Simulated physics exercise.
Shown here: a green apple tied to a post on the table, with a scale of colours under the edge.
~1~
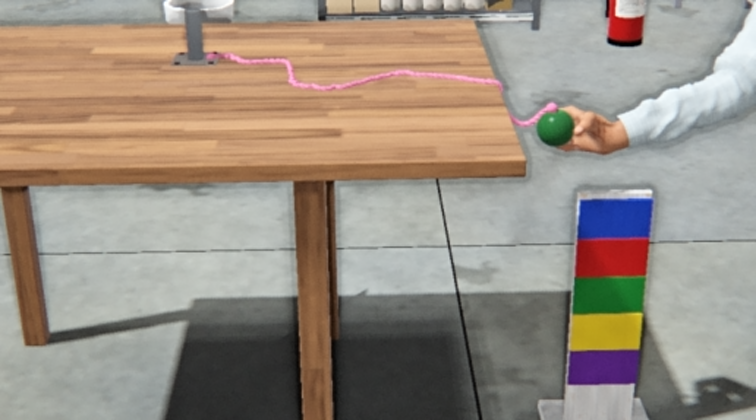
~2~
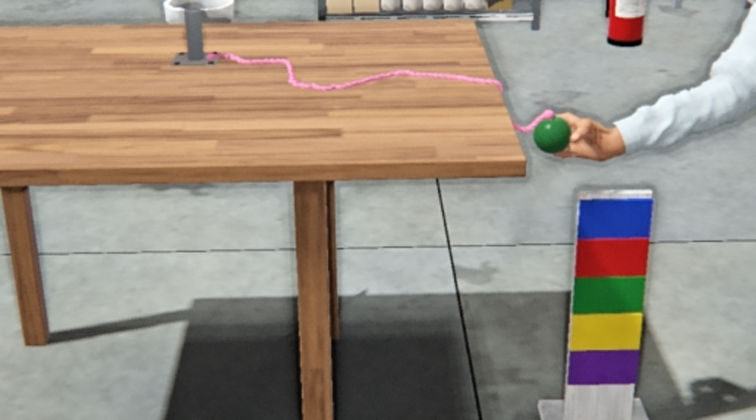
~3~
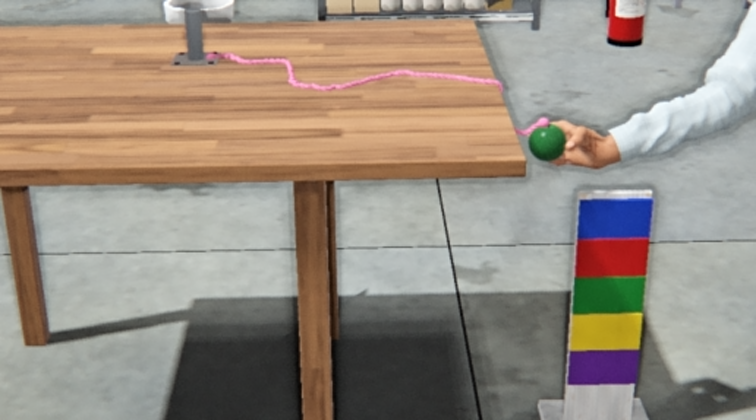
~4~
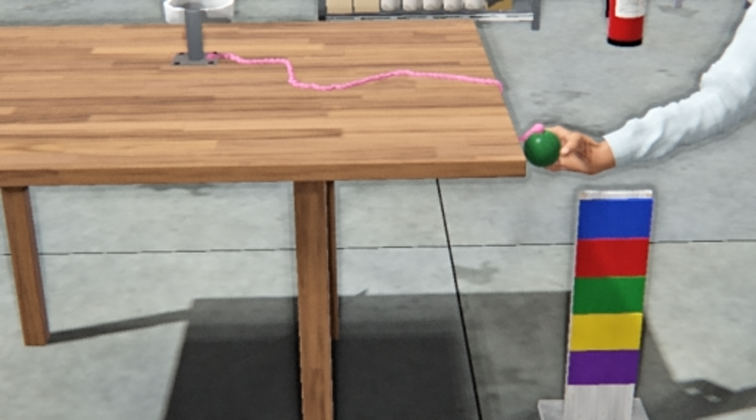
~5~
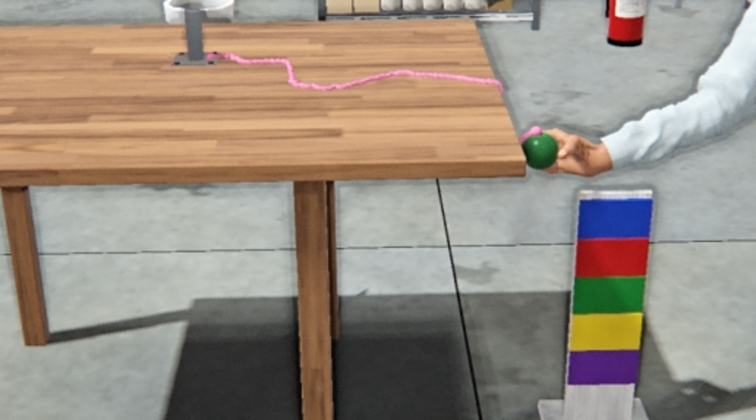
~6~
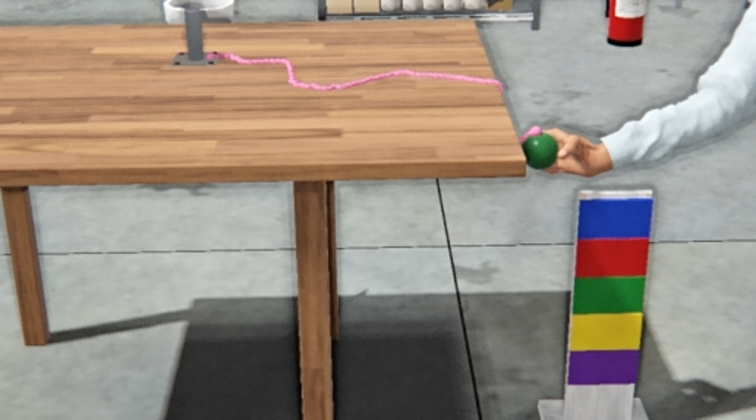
A hand moves a green ball on a pink cord slightly down toward the table's edge.
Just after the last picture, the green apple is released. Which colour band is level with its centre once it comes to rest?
The green band.
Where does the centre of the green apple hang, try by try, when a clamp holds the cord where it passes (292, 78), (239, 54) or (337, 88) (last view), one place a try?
Approximately (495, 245), (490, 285) and (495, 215) respectively.
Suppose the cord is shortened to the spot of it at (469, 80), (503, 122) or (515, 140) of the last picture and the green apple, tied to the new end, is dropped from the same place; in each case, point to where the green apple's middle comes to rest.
Roughly at (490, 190) for the first, (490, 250) for the second and (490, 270) for the third.
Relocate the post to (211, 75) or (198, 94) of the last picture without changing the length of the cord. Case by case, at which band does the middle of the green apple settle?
First try: Yellow; second try: Yellow.
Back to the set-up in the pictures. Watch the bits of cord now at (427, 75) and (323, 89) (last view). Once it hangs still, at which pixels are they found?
End: (497, 133) and then (415, 75).
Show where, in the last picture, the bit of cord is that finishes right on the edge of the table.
It's near (392, 74) in the last picture.
Soon after, apple near (505, 276); level with green.
After that, apple near (482, 287); level with green.
In the end, apple near (490, 293); level with green. The green one.
